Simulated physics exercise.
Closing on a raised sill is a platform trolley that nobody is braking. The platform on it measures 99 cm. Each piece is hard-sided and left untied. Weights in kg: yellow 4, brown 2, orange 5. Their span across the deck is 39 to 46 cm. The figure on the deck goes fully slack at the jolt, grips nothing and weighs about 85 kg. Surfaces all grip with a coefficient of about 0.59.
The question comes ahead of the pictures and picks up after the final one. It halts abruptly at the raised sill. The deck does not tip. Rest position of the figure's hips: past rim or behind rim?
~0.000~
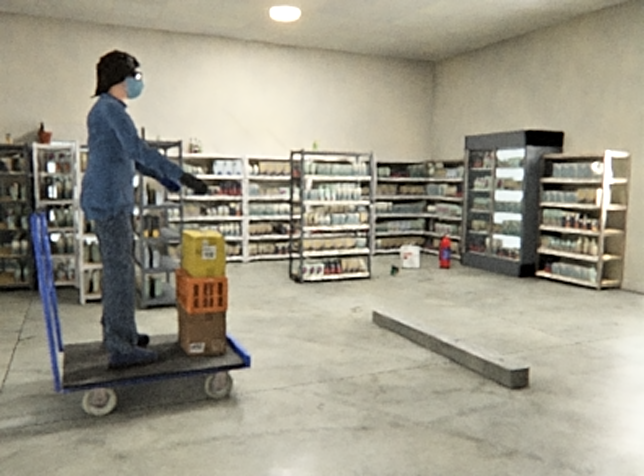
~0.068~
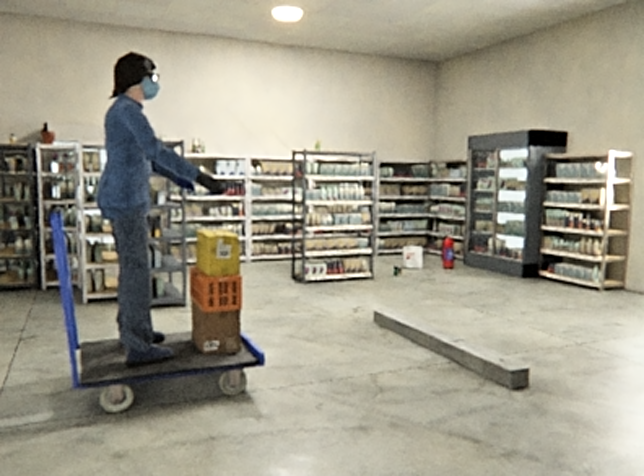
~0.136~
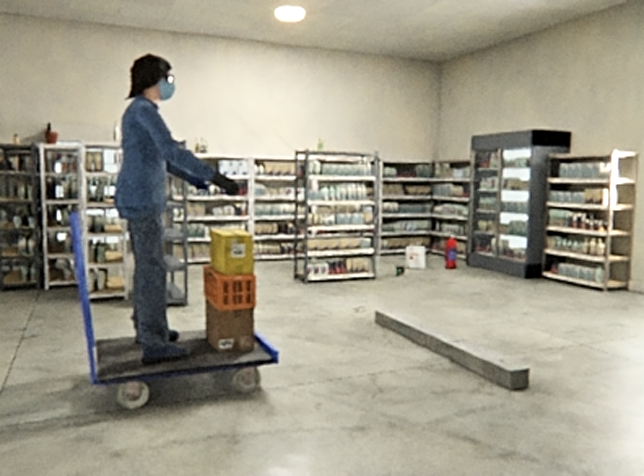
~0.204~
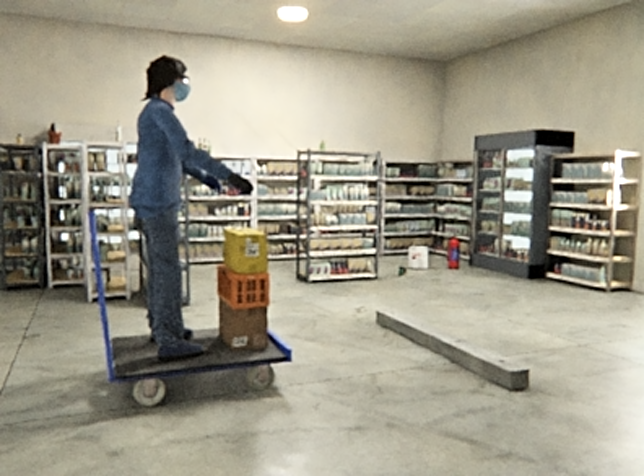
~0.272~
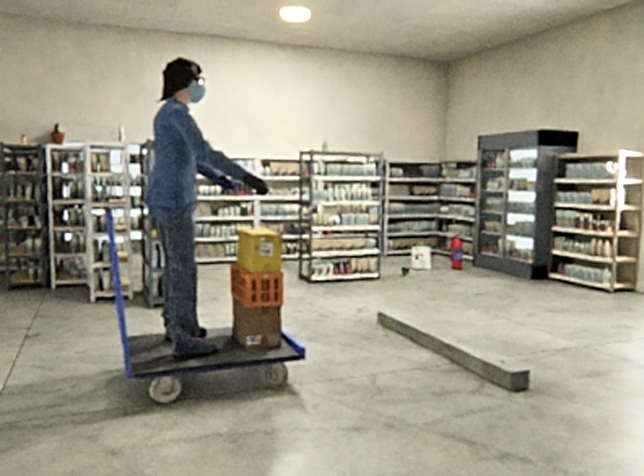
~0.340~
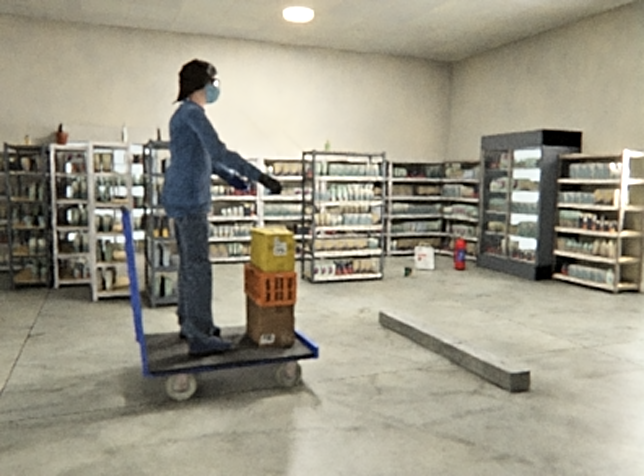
It is still carried.
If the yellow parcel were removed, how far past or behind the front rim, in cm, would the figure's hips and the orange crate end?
Then hips 70 behind, orange 70 past.
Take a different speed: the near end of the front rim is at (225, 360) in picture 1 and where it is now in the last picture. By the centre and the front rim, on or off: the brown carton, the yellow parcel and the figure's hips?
In that case the brown item would stay put, the yellow item would go over and the hips would go over.
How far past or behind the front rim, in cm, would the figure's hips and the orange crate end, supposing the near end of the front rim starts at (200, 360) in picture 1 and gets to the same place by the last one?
So the hips land 70 cm beyond the front rim, and the orange one ends 90 cm beyond it.
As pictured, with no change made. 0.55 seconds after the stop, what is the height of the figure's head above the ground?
About 70 cm above the ground.
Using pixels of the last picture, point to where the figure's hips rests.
About (372, 281).
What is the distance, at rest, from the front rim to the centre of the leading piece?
Roughly 100 cm beyond the front rim.
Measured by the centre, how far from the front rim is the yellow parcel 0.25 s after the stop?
Past the rim, near 15 cm.
After 1.19 s the deck stops.
After 1.74 s the figure's hips are 49 cm behind the rim, near (387, 258) in the last picture's view.
After 2.19 s the figure's hips are 63 cm behind the rim, near (369, 283) in the last picture's view.
At rest, 3.3 s, past the rim, yellow parcel and orange crate; behind it, brown carton and the figure's hips.
